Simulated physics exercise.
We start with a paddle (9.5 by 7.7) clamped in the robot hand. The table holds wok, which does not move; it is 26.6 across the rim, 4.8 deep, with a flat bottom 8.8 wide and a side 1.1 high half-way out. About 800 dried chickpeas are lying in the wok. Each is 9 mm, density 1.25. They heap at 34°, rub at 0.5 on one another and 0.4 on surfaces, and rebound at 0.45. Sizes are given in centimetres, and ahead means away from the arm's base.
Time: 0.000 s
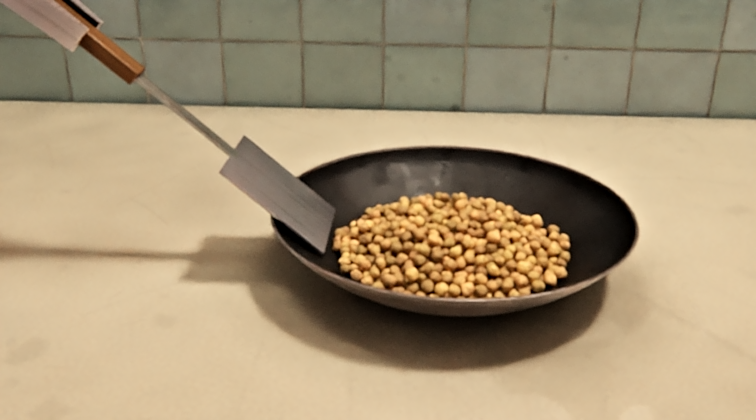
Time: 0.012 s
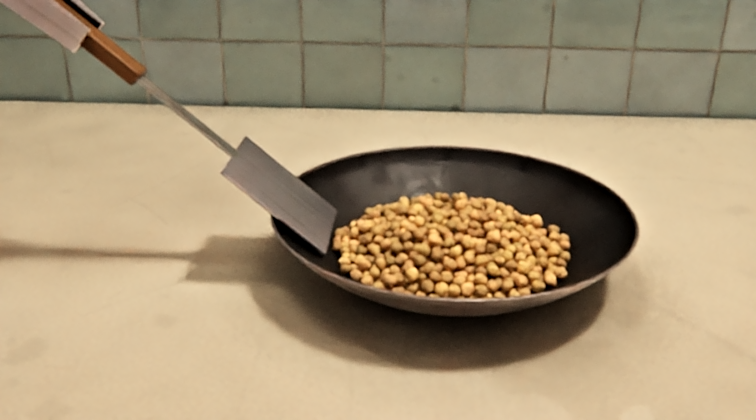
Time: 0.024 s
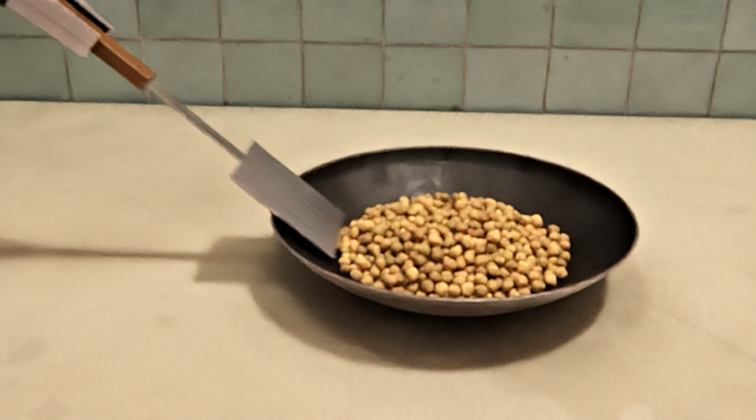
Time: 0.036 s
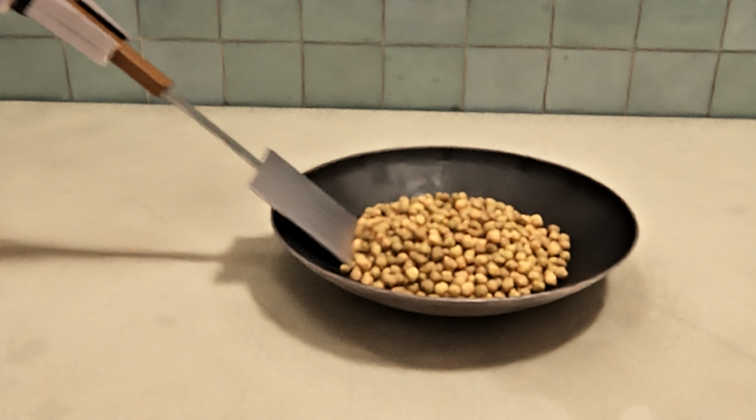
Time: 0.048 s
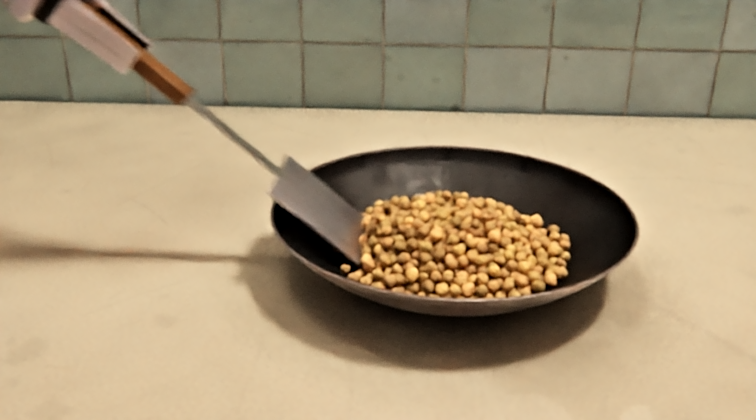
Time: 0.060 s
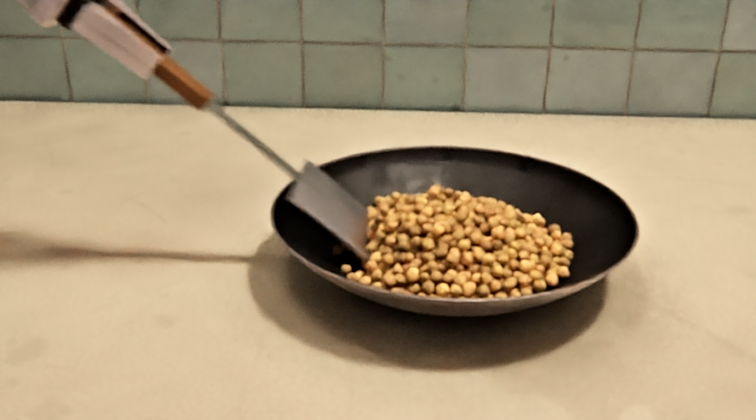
Robot arm lowering a flat metal paddle rightward into a dark wok, pushing the edge of a heap of dried chickpeas.
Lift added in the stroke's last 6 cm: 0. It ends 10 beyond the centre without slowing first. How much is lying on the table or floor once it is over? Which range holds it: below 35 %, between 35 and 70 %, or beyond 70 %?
The range between 35 and 70 %.
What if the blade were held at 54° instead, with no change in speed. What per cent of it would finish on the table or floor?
In that case some 45 per cent.
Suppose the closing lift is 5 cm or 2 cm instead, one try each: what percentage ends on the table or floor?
Try one gives about 35 in a hundred, try two about 40 in a hundred.
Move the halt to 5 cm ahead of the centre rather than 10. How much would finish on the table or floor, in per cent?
Changed stop: Approx. 0 %.
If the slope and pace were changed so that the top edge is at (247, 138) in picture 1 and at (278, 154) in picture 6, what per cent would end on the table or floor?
About 30 per cent.
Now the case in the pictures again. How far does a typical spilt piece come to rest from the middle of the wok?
Distance, approx.: 34 cm.
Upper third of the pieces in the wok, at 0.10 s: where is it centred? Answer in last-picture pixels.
Roughly pixel (472, 223).
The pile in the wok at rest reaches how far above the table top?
It reaches roughly 4.5 cm.
After 0.10 s, sloping 41°, highest piece 6 above the table; 799 in the wok.
After 0.14 s, sloping 41°, highest piece 7 above the table; 799 in the wok.
After 0.36 s, sloping 41°, highest piece 10 above the table; 448 in the wok, 229 on the table or floor, 122 on the blade or in flight.
After 1.41 s, sloping 41°, highest piece 4 above the table; 447 in the wok, 352 on the table or floor.
In the end, 447 in the wok, 352 on the table or floor. That is 44 % on the table or floor.
